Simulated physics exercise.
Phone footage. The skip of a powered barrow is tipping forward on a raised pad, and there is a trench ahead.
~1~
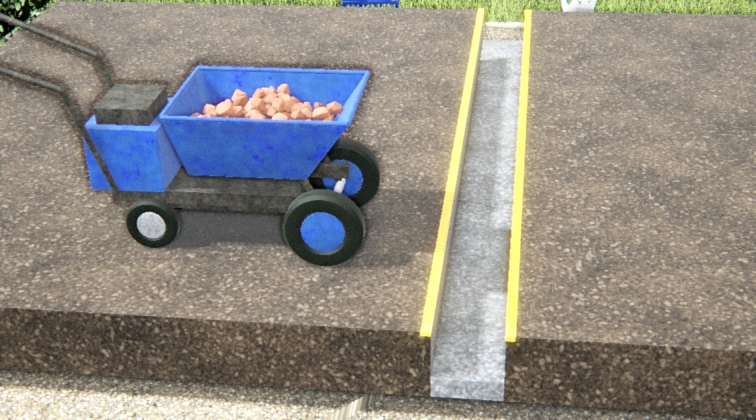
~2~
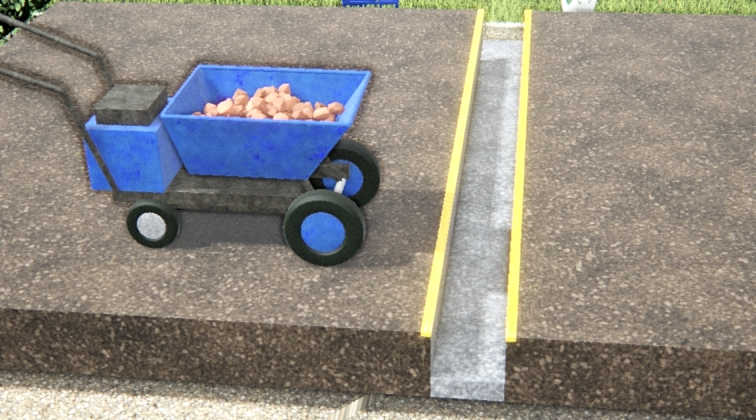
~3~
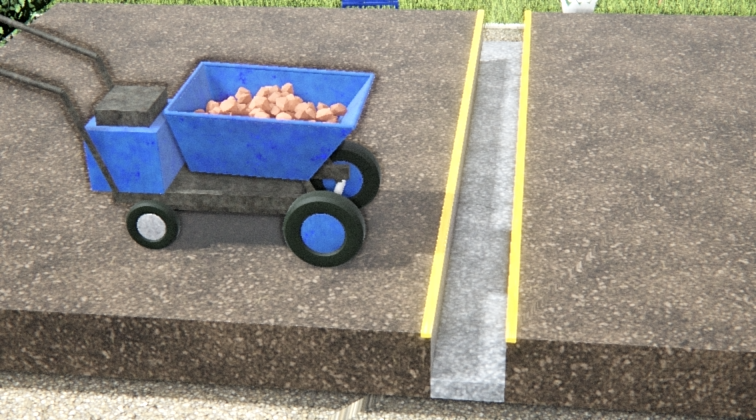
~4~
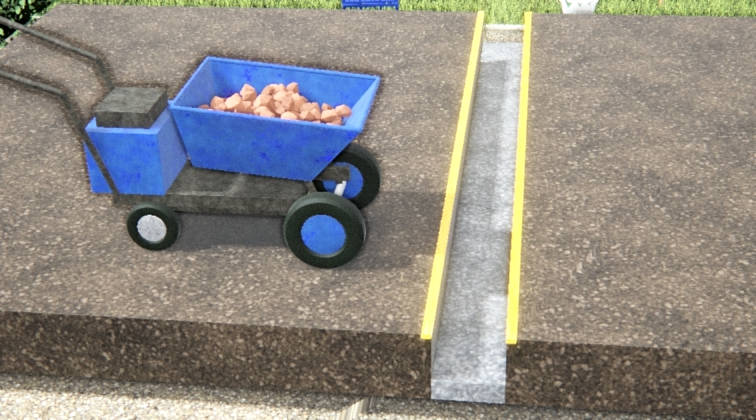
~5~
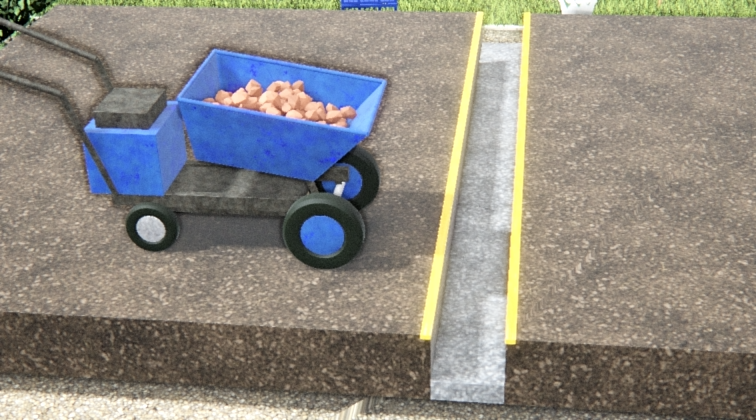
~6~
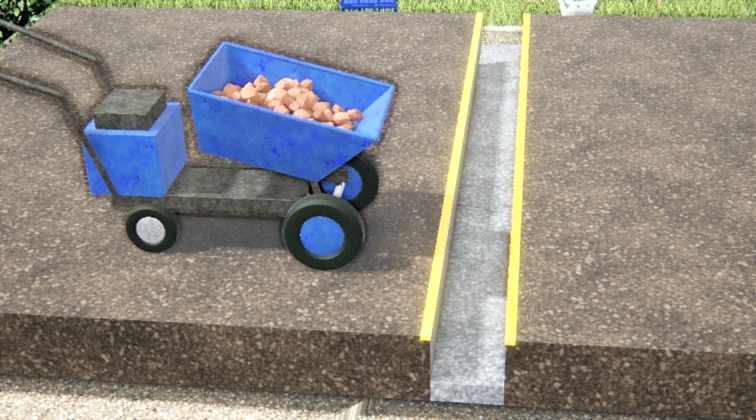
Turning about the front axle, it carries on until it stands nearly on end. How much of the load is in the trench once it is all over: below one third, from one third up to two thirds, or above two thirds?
Once it is over, the trench holds above two thirds of the load.
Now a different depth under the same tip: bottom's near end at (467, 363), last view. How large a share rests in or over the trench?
That would give roughly 90 percent.
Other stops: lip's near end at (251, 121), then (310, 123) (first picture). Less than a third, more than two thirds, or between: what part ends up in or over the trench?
Under a third; beyond two thirds.
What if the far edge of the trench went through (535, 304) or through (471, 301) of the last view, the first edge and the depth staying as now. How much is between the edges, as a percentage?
The first try gives 100 percent, then the second gives 50 percent.
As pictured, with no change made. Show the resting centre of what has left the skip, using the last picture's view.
Once nothing moves, the middle sits near (479, 270).
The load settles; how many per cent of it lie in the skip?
It comes to 5 per cent or so.
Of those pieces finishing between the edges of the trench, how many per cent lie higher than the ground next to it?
My figure is near 5 per cent.
Soon after the last picture, skip tipped steeply; all in the skip.
A little later, skip tipped steeply; nearly all in the skip; a stray few in or heaped over the trench; a stray few falling.
Later still, skip tipped right over; about a third in the skip; about half in or heaped over the trench; a small part beyond it.
By the end, skip tipped right over; a stray few in the skip; nearly all in or heaped over the trench; a small part beyond it.
